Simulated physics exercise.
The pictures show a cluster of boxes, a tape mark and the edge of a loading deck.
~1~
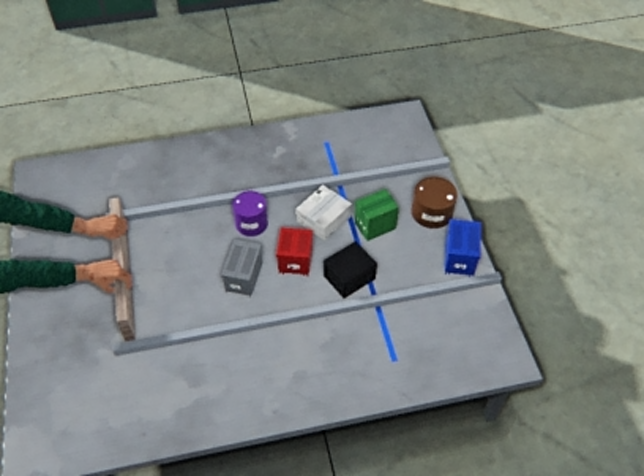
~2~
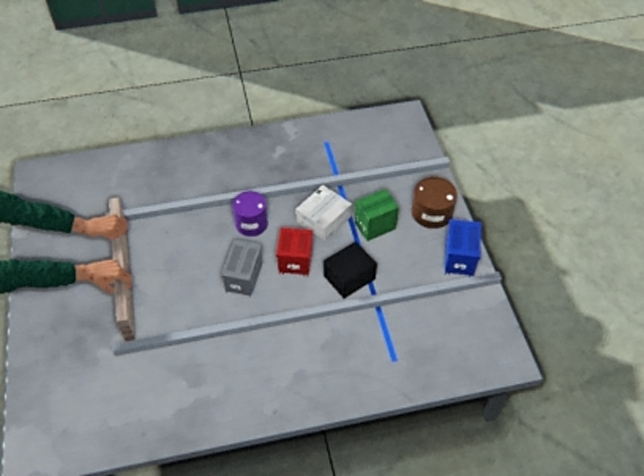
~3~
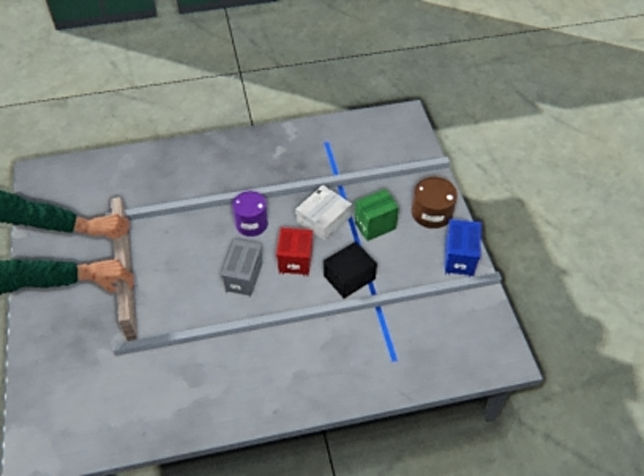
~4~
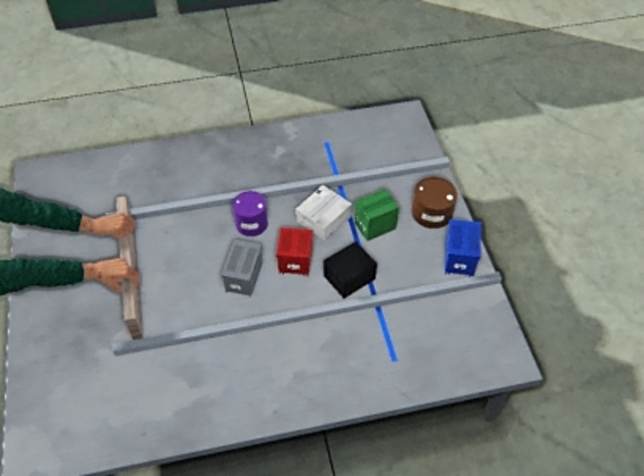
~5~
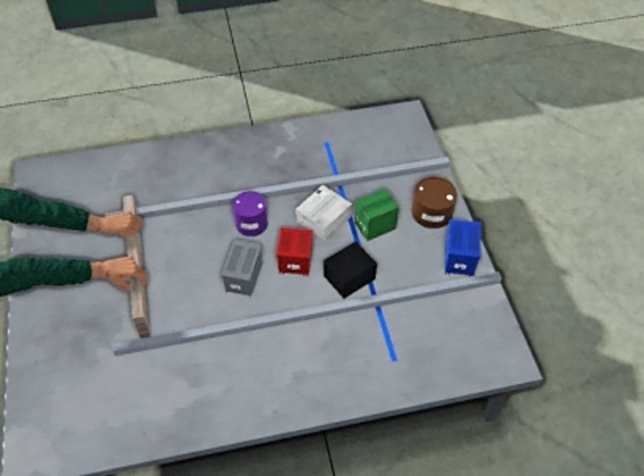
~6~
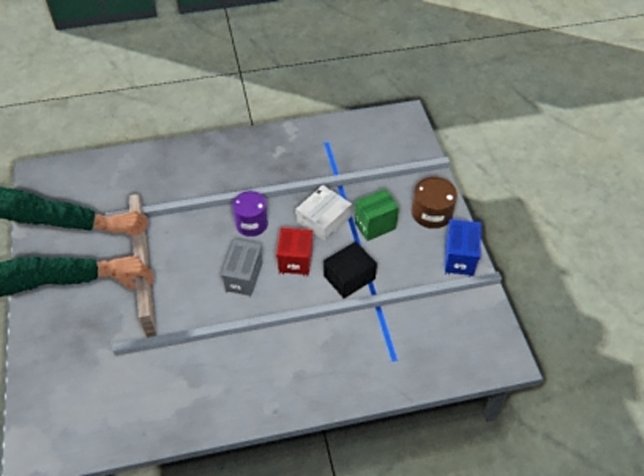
Two green-sleeved hands sliding a plank slowly a short way right between rails toward eight containers that stay still on a grey deck.
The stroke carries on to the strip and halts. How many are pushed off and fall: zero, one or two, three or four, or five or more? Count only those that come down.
The number that fall off is zero.
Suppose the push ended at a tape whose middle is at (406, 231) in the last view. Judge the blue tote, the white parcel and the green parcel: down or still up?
The blue tote goes over, the white parcel does not fall, the green parcel is lost.
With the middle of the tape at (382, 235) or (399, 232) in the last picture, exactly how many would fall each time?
It would be 1 and 3.
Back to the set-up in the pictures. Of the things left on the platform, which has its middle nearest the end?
That is the brown canister.
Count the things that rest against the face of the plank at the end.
It touches 2.
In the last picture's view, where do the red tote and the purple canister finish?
The red tote stops around (402, 231); the purple canister around (363, 196).
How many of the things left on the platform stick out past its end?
1 of them.
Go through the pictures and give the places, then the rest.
In the first picture, blue tote (462, 248); brown canister (434, 203); green parcel (376, 215); plank (122, 268); tape (357, 240).
In the second picture, brown canister (434, 203); black crate (350, 270).
In the third picture, green parcel (376, 215); plank (124, 268).
In the fourth picture, blue tote (462, 248); grey tote (243, 268).
In the fifth picture, brown canister (434, 203); white parcel (324, 213).
In the sixth picture, blue tote (462, 248); brown canister (434, 203); green parcel (376, 215); plank (143, 264); tape (357, 240).
Soon after, none off yet; blue tote at rest near (462, 248); brown canister at rest near (434, 203); green parcel at rest near (376, 215).
At rest, the number that fall off is zero.
